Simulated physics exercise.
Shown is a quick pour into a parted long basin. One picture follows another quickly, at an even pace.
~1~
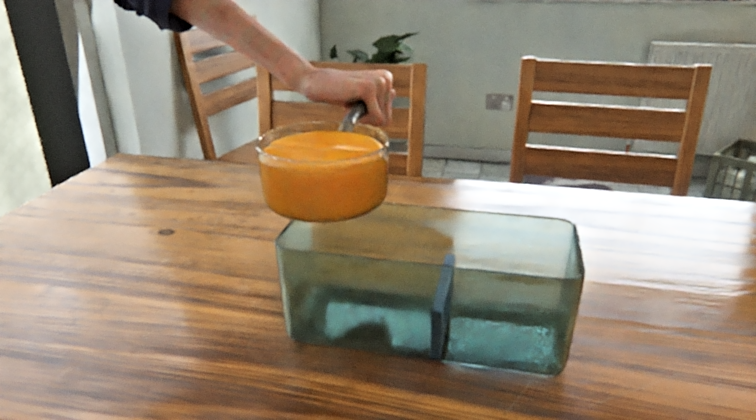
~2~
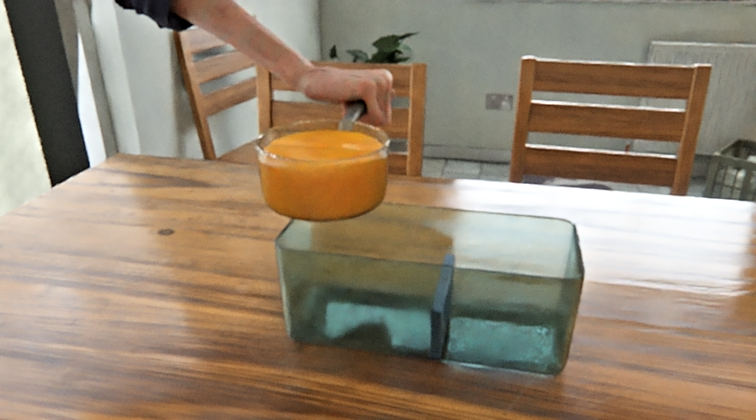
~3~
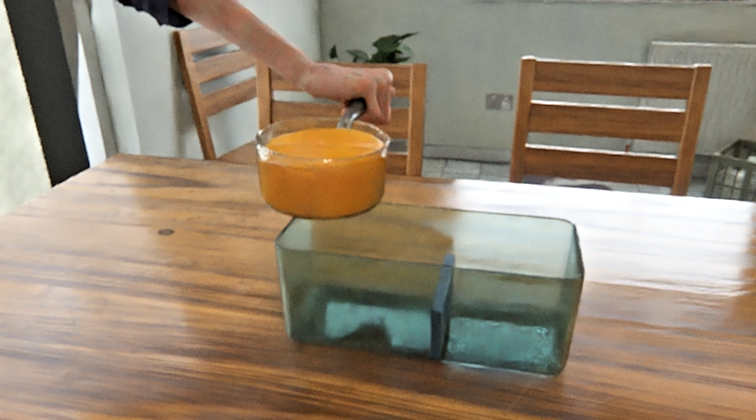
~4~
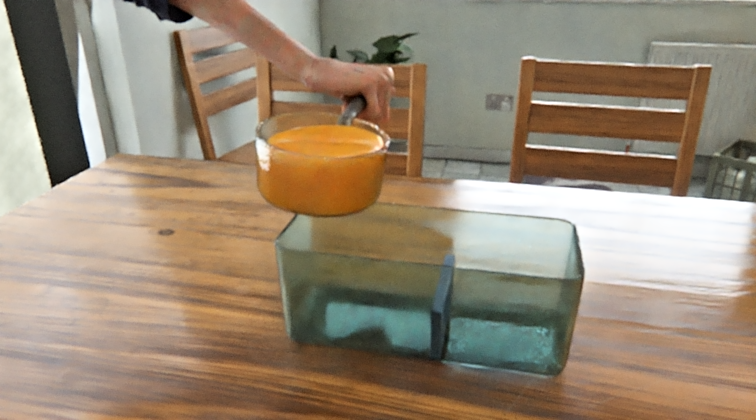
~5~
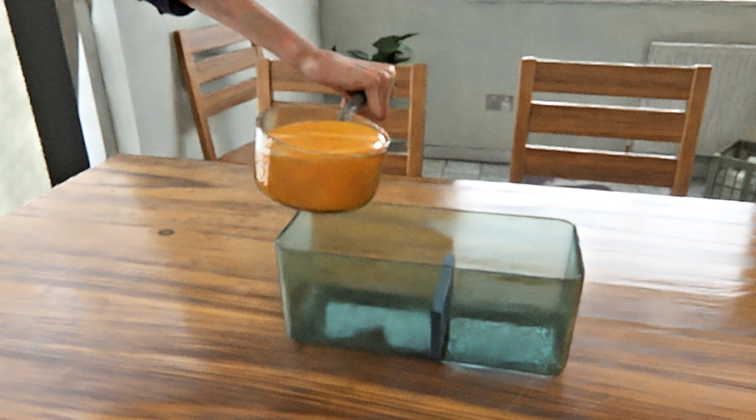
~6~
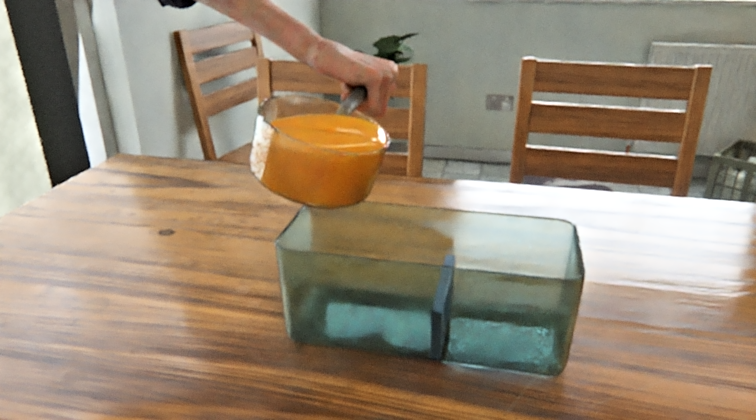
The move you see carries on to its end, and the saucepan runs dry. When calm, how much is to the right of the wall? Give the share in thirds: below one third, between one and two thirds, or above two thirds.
The right side of the wall holds a large share, beyond two thirds.
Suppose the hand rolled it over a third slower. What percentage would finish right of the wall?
Somewhere near 90 percent.
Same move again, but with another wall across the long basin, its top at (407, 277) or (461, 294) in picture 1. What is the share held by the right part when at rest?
Around 95 per cent for the first, around 60 per cent for the second.
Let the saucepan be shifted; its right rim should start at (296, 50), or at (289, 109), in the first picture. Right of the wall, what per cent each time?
20 %, 5 %.
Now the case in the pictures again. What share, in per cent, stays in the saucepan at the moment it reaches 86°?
I'd put it near 40 %.
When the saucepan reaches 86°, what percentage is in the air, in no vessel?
Around 45 percent.
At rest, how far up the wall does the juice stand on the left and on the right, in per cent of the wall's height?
Left near 10; right near 60.
A moment on, the saucepan is tipped on its side and 40 per cent is still to pour, 5 is left of the wall and 10 right of it.
Next, the saucepan is tipped right over and 2 per cent is still to pour, 7 is left of the wall and 81 right of it.
Then the saucepan is tipped right over and 0 per cent is still to pour, 15 is left of the wall and 83 right of it.
Later the saucepan is tipped right over and 0 per cent is still to pour, 17 is left of the wall and 81 right of it.
Finally, 17 per cent lies left of the wall, 82 right of it and 2 outside.
